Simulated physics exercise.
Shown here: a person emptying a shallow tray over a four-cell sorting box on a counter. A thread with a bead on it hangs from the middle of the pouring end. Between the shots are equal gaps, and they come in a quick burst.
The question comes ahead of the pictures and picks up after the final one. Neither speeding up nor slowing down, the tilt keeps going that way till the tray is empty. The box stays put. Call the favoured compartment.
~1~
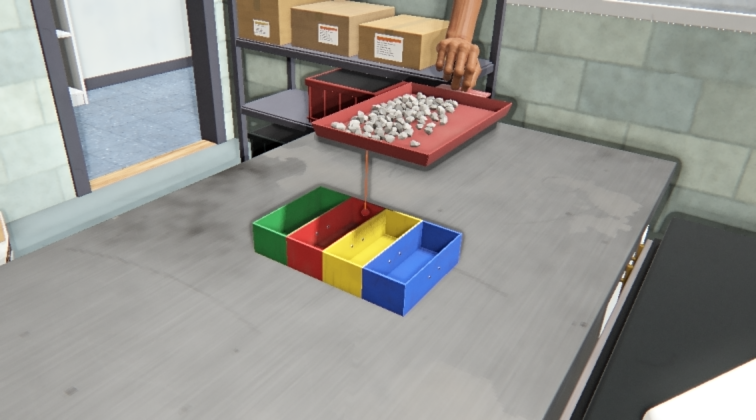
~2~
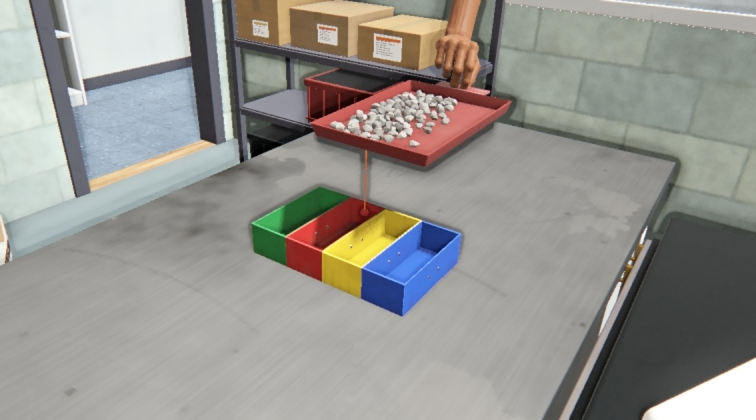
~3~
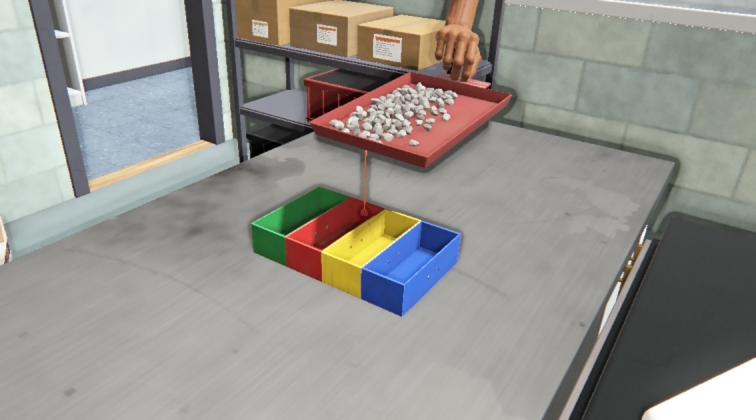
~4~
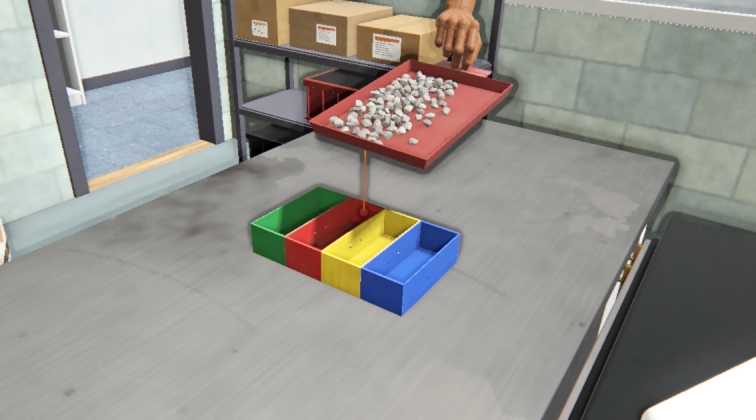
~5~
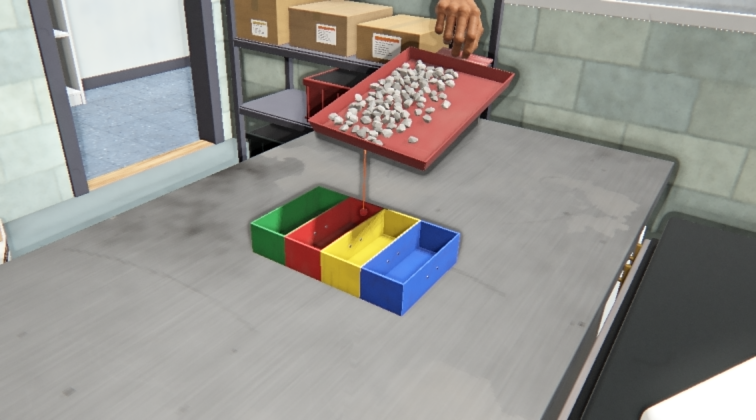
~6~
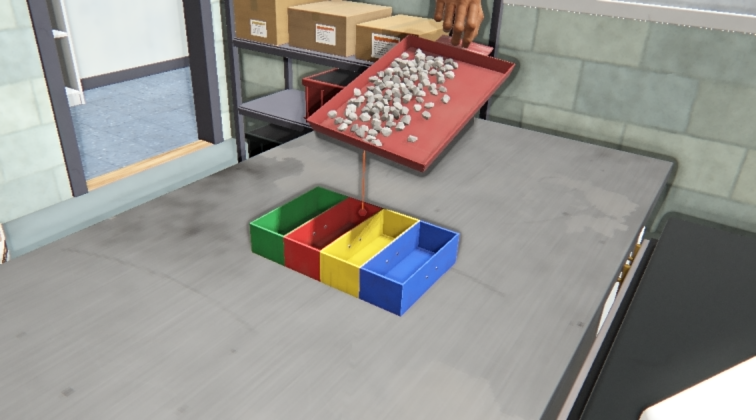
The blue compartment is favoured.
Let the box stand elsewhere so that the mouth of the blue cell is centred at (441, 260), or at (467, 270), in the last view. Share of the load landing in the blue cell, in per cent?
Trial 1 around 10 percent, trial 2 around 0 percent.
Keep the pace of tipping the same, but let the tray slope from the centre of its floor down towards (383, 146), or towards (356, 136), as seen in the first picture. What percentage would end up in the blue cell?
Lab note: Try 1 = 10 %, try 2 = 0 %.
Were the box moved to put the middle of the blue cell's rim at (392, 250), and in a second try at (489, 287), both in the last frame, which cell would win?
In order: Blue, the red cell.
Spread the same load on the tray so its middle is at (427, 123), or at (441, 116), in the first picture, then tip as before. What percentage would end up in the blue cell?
About 60 %, then about 60 %.
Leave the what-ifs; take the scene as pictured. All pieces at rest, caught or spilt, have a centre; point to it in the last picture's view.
At about (391, 276), give or take.
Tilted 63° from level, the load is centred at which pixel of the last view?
Somewhere around pixel (393, 145) in the last picture.
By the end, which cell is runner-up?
Rank two - yellow.
Just after the last frame, tray tipped steeply; almost all on the tray; about a tenth falling or outside the box.
A moment on, tray tipped past a quarter turn; about a tenth on the tray; roughly a third in the blue cell; roughly a quarter in the yellow cell; about a tenth in the red cell; roughly a quarter falling or outside the box.
Further on, tray tipped past a quarter turn; roughly half in the blue cell; roughly a third in the yellow cell; about a tenth in the red cell; about a tenth falling or outside the box.
When it is over, tray tipped past a quarter turn; roughly half in the blue cell; roughly a third in the yellow cell; about a tenth in the red cell; not one in the green cell; about a tenth outside the box.
